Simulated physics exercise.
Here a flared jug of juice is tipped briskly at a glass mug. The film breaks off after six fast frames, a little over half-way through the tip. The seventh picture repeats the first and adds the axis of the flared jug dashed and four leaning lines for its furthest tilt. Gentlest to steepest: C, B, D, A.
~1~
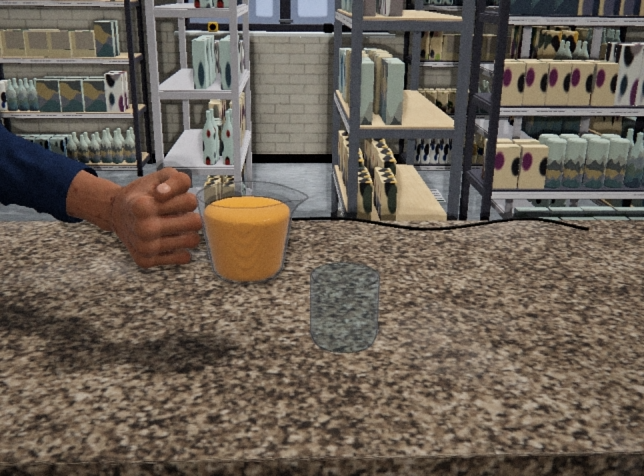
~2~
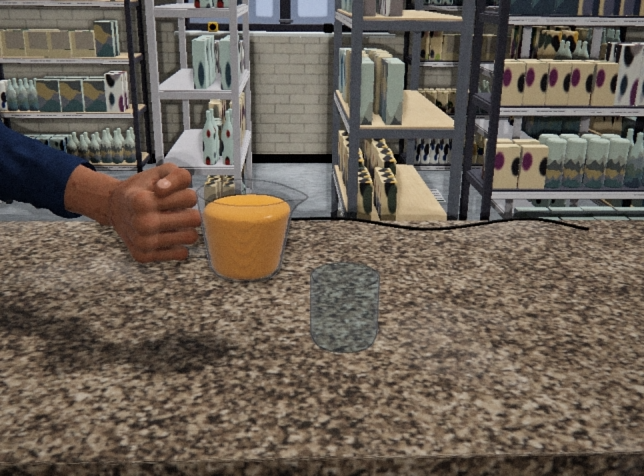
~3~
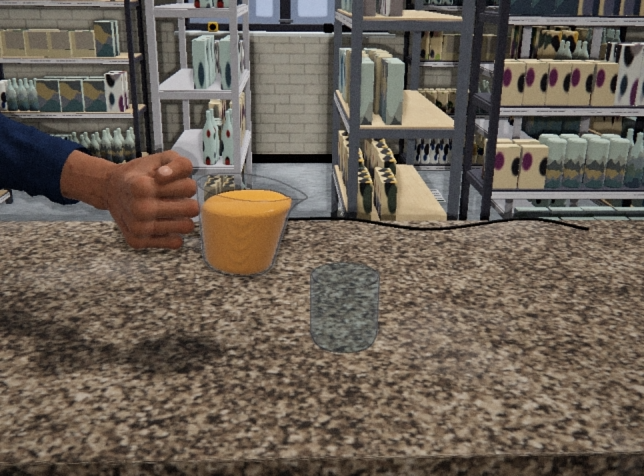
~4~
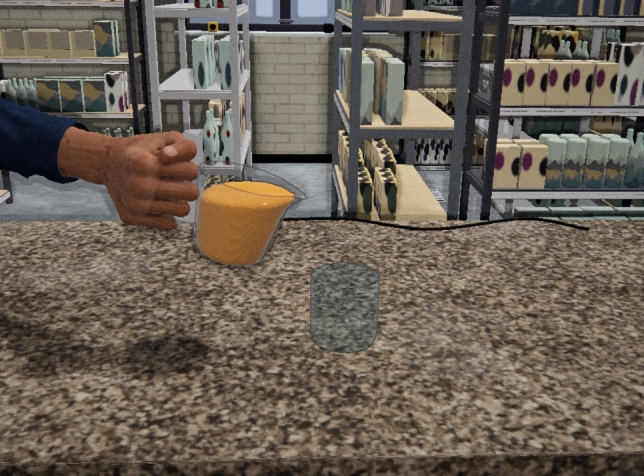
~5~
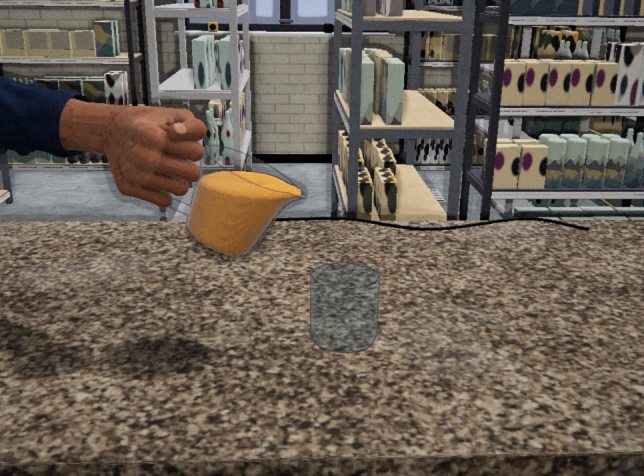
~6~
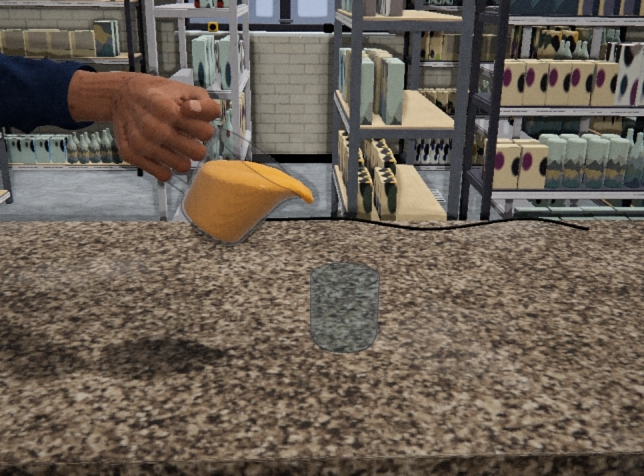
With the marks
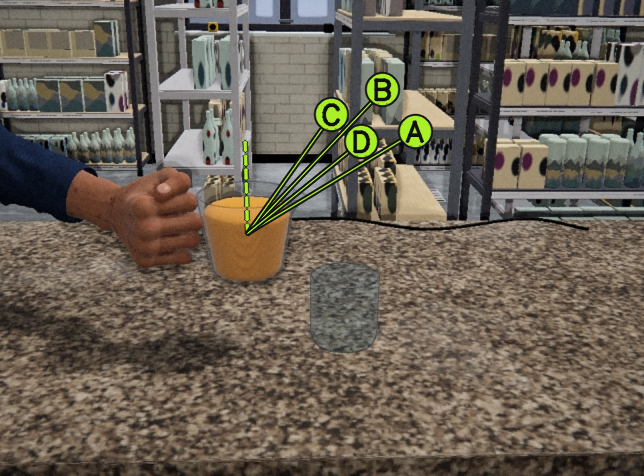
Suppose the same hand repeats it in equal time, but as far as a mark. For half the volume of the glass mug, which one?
Use tilt D.
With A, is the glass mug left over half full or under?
Over half.
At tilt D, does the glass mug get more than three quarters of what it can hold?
No, it does not.
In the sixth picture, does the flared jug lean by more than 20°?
Yes, it does.
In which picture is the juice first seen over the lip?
In picture 6.
On the marked copy, A at (401, 140); B at (371, 102); C at (322, 128); D at (347, 152).
With A, the glass mug ends with about 63 % of what it can hold; 6 % of the juice is spilt.
With B, the glass mug ends with about 35 % of what it can hold.
With C, the glass mug ends with about 21 % of what it can hold.
With D, the glass mug ends with about 52 % of what it can hold.
